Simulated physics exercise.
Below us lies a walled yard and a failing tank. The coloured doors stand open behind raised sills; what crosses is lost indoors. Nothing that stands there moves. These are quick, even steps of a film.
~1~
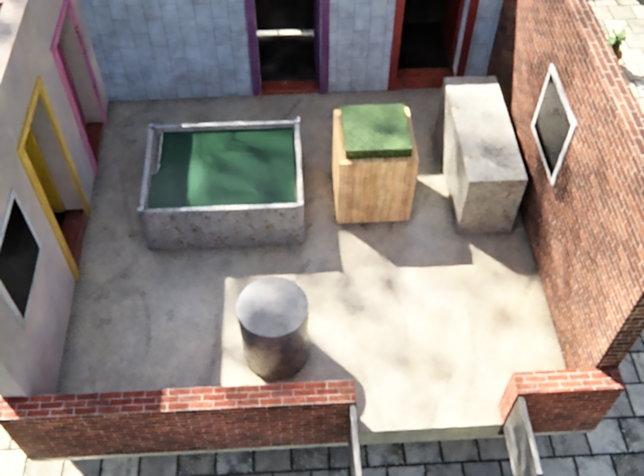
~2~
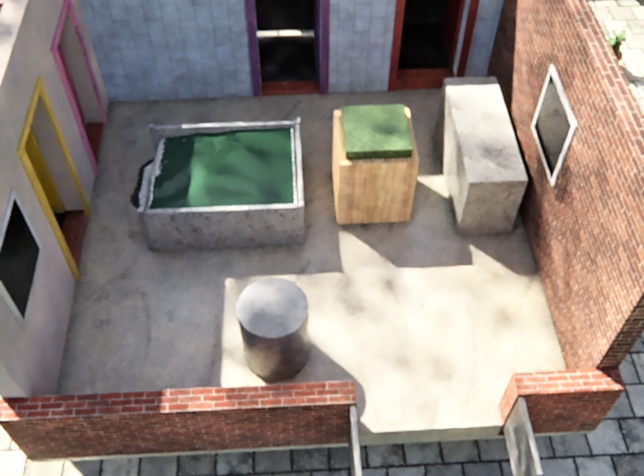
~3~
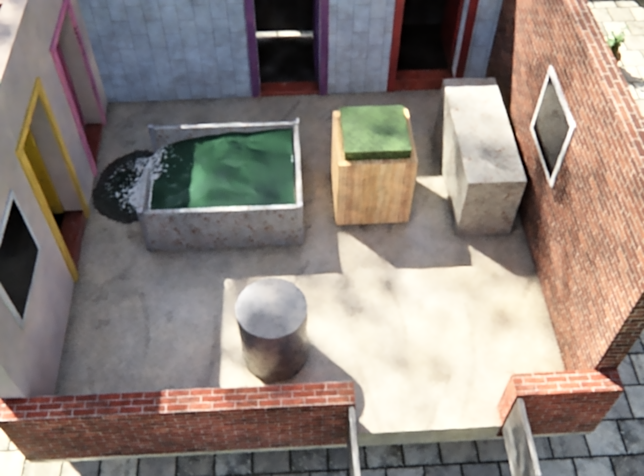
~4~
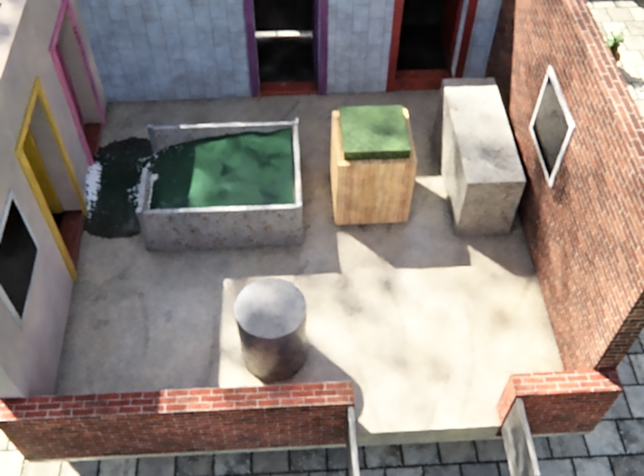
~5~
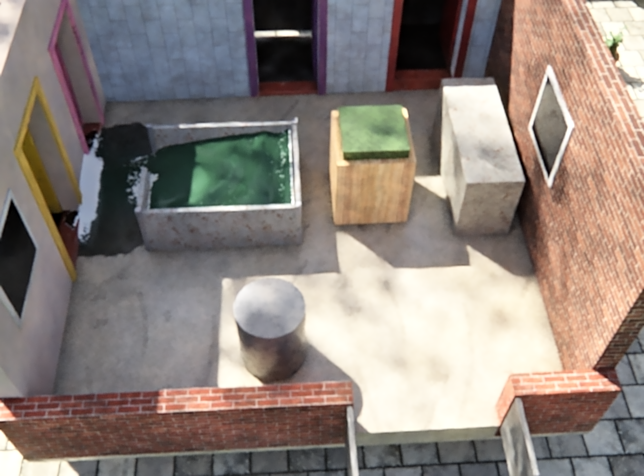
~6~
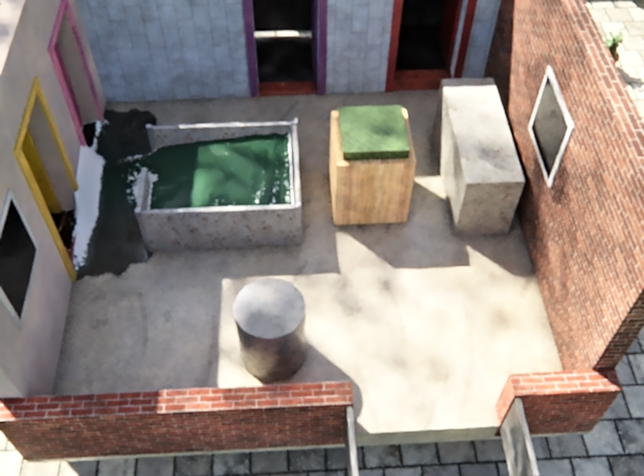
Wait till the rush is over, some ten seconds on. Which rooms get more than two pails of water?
In the end: The yellow door stays under that; the pink door takes more than that; the red door stays under that; the purple door stays under that.
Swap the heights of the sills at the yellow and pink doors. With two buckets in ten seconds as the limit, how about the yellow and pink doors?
My reading: The yellow one takes more; the pink one is over.
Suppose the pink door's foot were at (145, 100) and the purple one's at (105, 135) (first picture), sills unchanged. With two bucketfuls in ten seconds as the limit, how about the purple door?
Purple door is over.
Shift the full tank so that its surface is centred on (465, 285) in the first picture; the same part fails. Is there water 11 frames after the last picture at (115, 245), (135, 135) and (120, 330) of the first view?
In that order: Covered, under water, awash.
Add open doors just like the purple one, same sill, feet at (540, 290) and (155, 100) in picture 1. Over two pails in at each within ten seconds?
One after the other: Is under, lets more in.
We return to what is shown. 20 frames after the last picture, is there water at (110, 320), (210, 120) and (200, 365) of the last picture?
In turn: Wet, awash, wet.
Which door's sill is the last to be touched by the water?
It is the red one.
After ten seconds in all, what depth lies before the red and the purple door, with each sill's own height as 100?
Roughly 20 per cent, then 50 per cent.
A moment on, water covers 15 % of the floor; the yellow door under two buckets in, the pink door far over two buckets in, the red door not reached, the purple door not reached.
Next, water covers 35 % of the floor; the yellow door under two buckets in, the pink door far over two buckets in, the red door not reached, the purple door not reached.
Then, water covers 50 % of the floor; the yellow door under two buckets in, the pink door far over two buckets in, the red door not reached, the purple door wet at the sill, nothing in.
Later, water covers 80 % of the floor; the yellow door under two buckets in, the pink door far over two buckets in, the red door wet at the sill, nothing in, the purple door wet at the sill, nothing in.
In the end, water covers 95 % of the floor; the yellow door under two buckets in, the pink door far over two buckets in, the red door wet at the sill, nothing in, the purple door wet at the sill, nothing in.
